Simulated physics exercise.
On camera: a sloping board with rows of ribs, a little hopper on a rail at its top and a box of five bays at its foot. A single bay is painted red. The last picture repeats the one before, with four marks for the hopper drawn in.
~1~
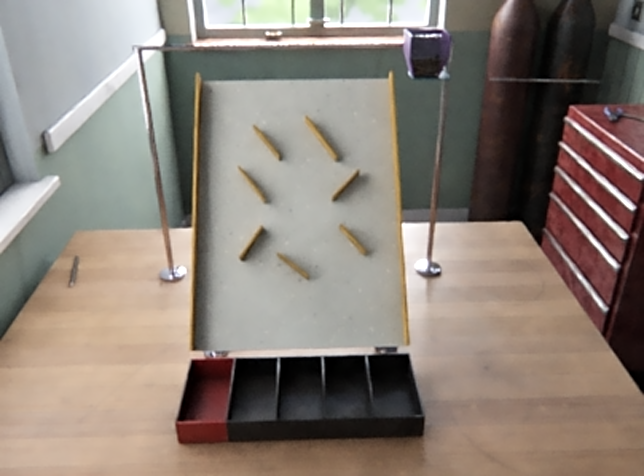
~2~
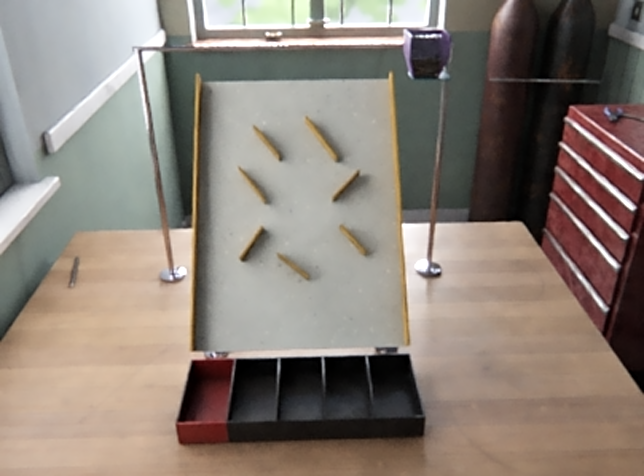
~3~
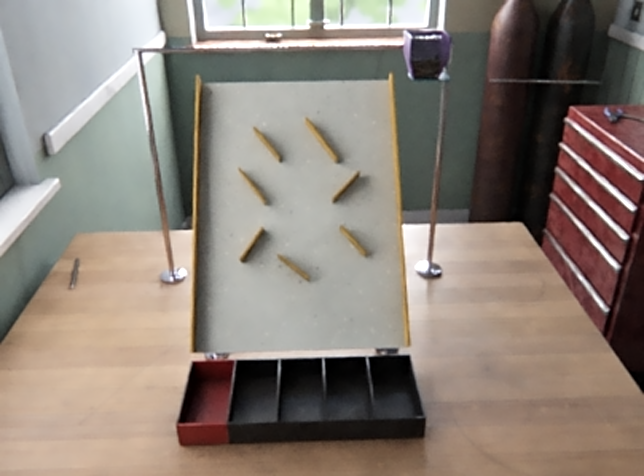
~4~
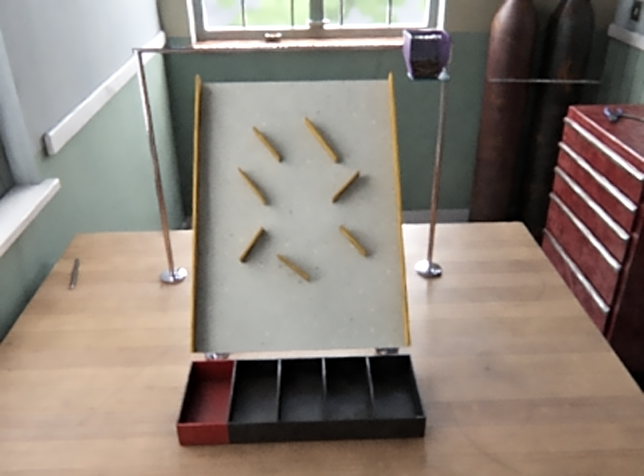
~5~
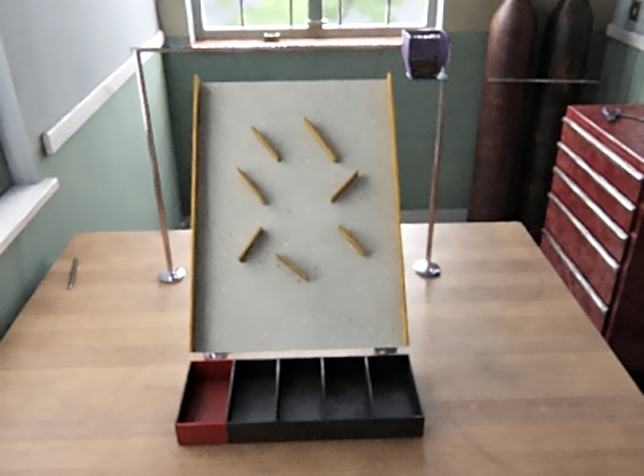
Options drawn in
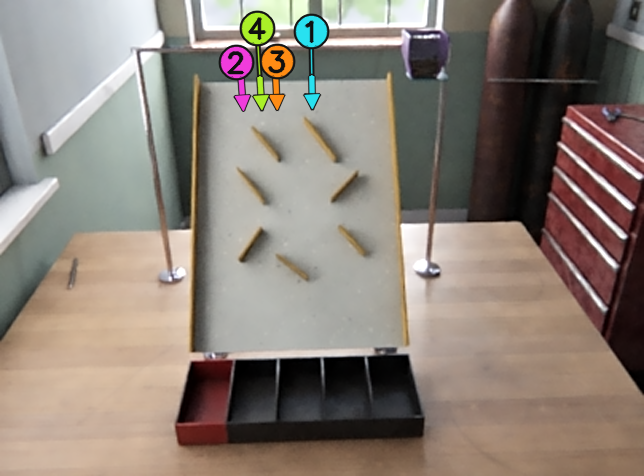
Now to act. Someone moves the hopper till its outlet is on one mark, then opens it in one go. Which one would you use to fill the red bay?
2.
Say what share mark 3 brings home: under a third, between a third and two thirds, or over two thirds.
It is under a third.
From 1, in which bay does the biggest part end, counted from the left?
It is the fourth one.
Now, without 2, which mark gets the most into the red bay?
4.
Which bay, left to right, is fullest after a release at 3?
The fourth.
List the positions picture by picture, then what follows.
Hopper at (423, 68), black beans, door shut, in the first frame.
Ribs (254, 126) to (280, 156), (306, 116) to (337, 157), (238, 166) to (265, 200), in the second frame.
Ribs (333, 199) to (359, 171), (240, 260) to (263, 227), (341, 225) to (366, 253), in the third frame.
Ribs (278, 255) to (308, 278), in the fourth frame.
Red bay at (202, 432), number 1 of 5 from the left, in the fifth frame.
On the marked copy, mark 1 meets the board at (312, 103); mark 2 meets the board at (243, 105); mark 3 meets the board at (276, 104); mark 4 meets the board at (261, 104).
Choosing 1, none in the red bay, all in other bays.
Choosing 2, about half in the red bay, about a third in other bays, a small part held on the board, a small part outside the box.
Choosing 3, none in the red bay, all in other bays.
Choosing 4, about a quarter in the red bay, most in other bays, a stray few outside the box.
